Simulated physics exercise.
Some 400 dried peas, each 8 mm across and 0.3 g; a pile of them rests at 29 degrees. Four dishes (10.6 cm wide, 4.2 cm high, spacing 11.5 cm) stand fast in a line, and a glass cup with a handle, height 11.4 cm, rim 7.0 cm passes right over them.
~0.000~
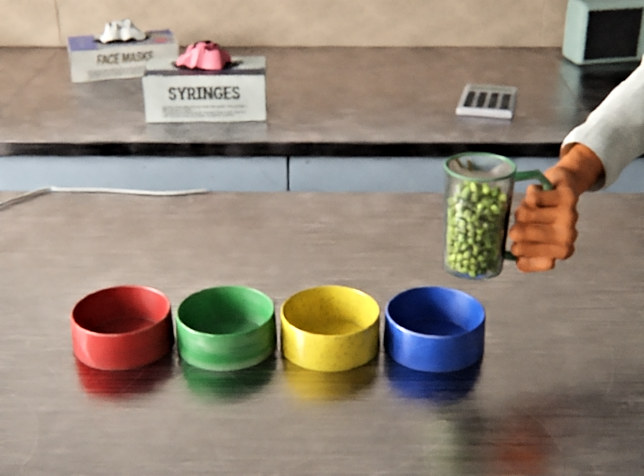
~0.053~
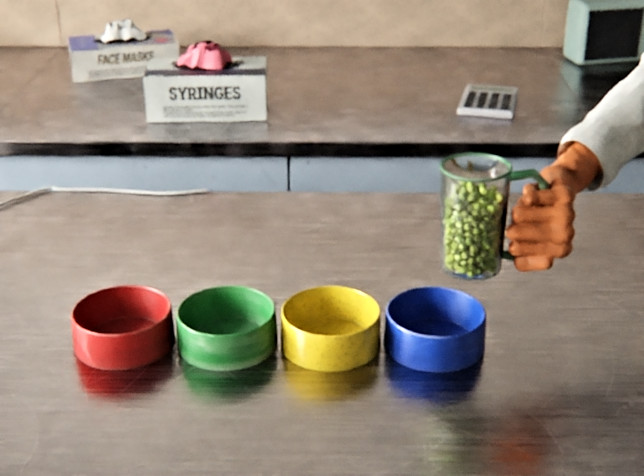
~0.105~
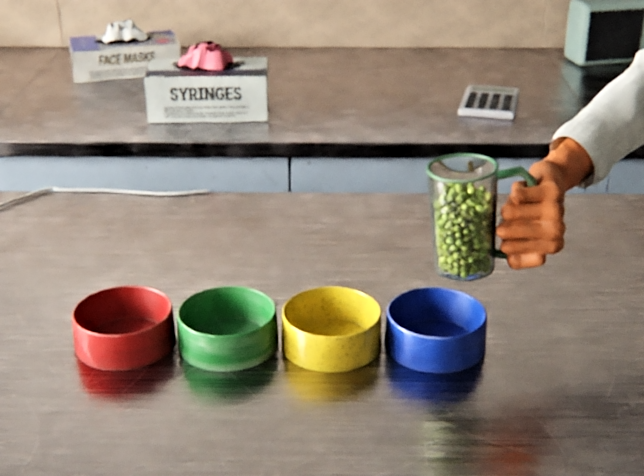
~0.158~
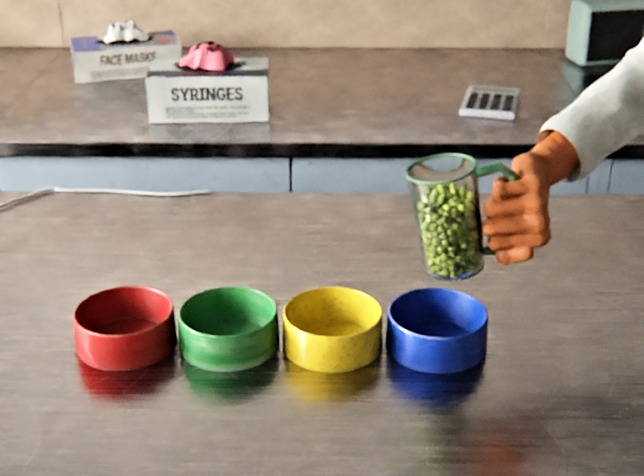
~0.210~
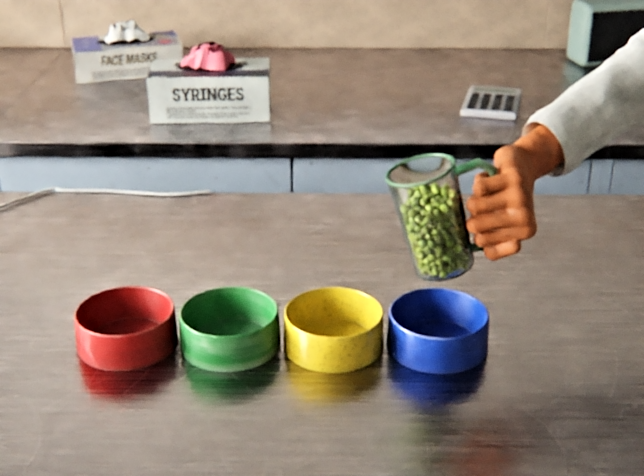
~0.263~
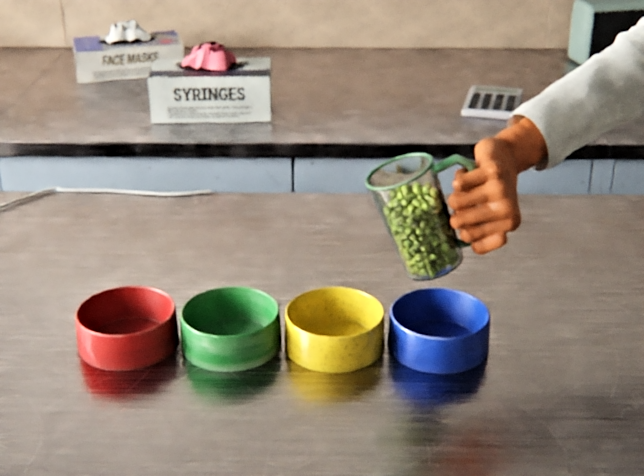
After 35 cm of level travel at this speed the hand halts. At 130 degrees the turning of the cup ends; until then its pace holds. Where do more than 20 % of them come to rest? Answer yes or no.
Red: Yes, blue: No, green: No, yellow: No, counter: Yes.
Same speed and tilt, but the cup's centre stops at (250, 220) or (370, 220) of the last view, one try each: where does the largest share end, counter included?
Most goes to: Green, then yellow.
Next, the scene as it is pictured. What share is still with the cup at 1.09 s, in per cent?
Some 90 per cent of the load.
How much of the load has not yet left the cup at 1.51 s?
About 0 per cent.
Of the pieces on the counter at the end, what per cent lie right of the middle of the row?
Some 0 per cent.
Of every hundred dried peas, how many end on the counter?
Roughly 35 per cent.
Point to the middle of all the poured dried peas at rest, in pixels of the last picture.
Around (105, 335).
After 0.76 s, tilt 73 degrees; cup holds 100 %.
After 1.09 s, tilt 108 degrees; cup holds 90 %, red 5 %.
After 1.51 s, tilt 130 degrees; cup holds 0 %, red 65 %.
By 2.3 s all is still; red 65 %, blue 0 %, green 0 %, yellow 0 %, counter 35 %.
